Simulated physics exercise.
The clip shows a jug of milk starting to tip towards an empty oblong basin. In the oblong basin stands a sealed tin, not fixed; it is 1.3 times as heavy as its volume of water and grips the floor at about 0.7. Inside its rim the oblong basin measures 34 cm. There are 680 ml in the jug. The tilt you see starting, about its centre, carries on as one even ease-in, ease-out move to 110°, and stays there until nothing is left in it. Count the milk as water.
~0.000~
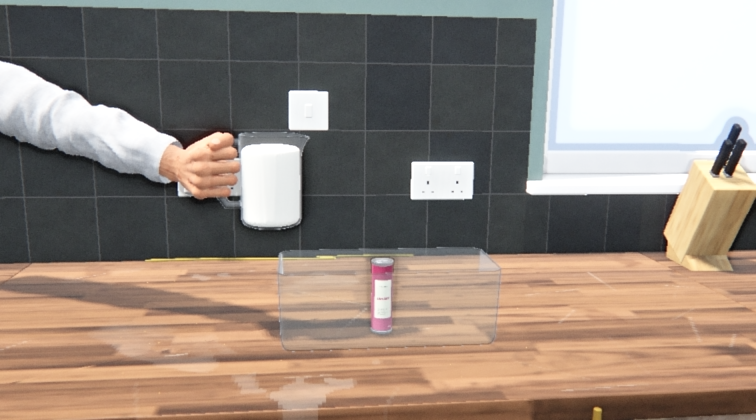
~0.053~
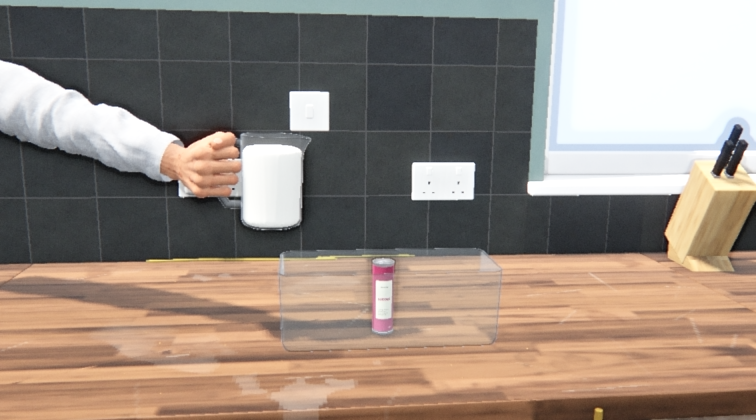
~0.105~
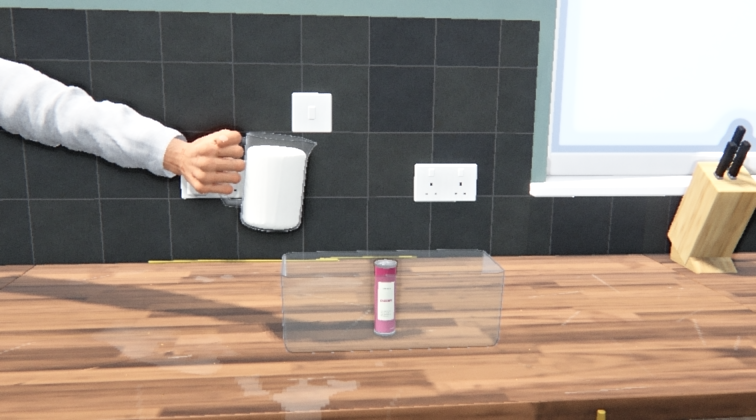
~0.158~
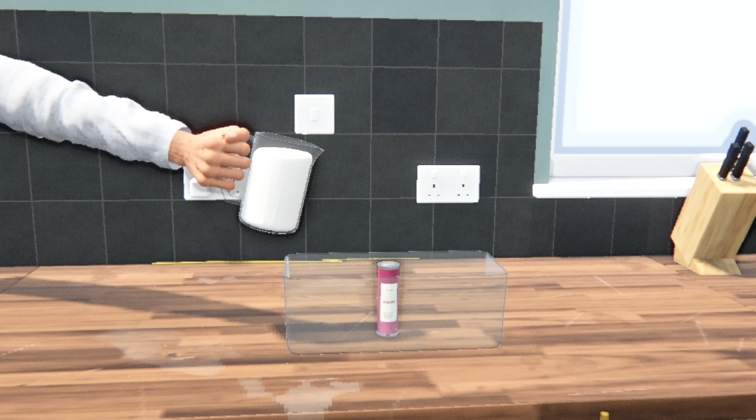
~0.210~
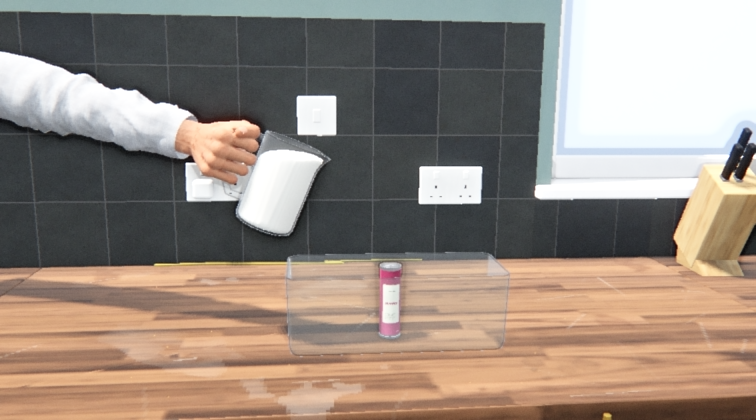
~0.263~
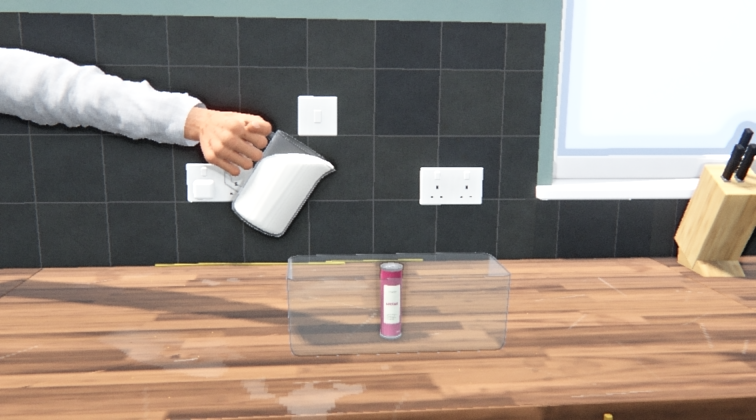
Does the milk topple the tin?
It keeps standing.
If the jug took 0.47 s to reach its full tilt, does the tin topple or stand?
The tin remains upright.
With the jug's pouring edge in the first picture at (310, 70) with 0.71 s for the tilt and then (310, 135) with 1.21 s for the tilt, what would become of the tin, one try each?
First it topples; then it keeps standing.
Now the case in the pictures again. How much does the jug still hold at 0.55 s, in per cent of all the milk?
About 66 per cent.
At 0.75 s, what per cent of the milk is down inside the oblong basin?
Some 64 per cent.
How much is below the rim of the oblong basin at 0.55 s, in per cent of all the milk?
Some 12 per cent.
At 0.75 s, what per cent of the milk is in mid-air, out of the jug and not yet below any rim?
Some 18 per cent.
Then, 0.55 s in, the tilt is 96° and 67 per cent is still to pour; the tin stands where it began.
Then, 0.75 s in, the tilt is 110° and 19 per cent is still to pour; the tin stands where it began.
Then, 0.97 s in, the tilt is 110° and 2 per cent is still to pour; the tin stands where it began.
Then, 1.21 s in, the tilt is 110° and 0 per cent is still to pour; the tin stands where it began.
Finally, the tin stands where it began.
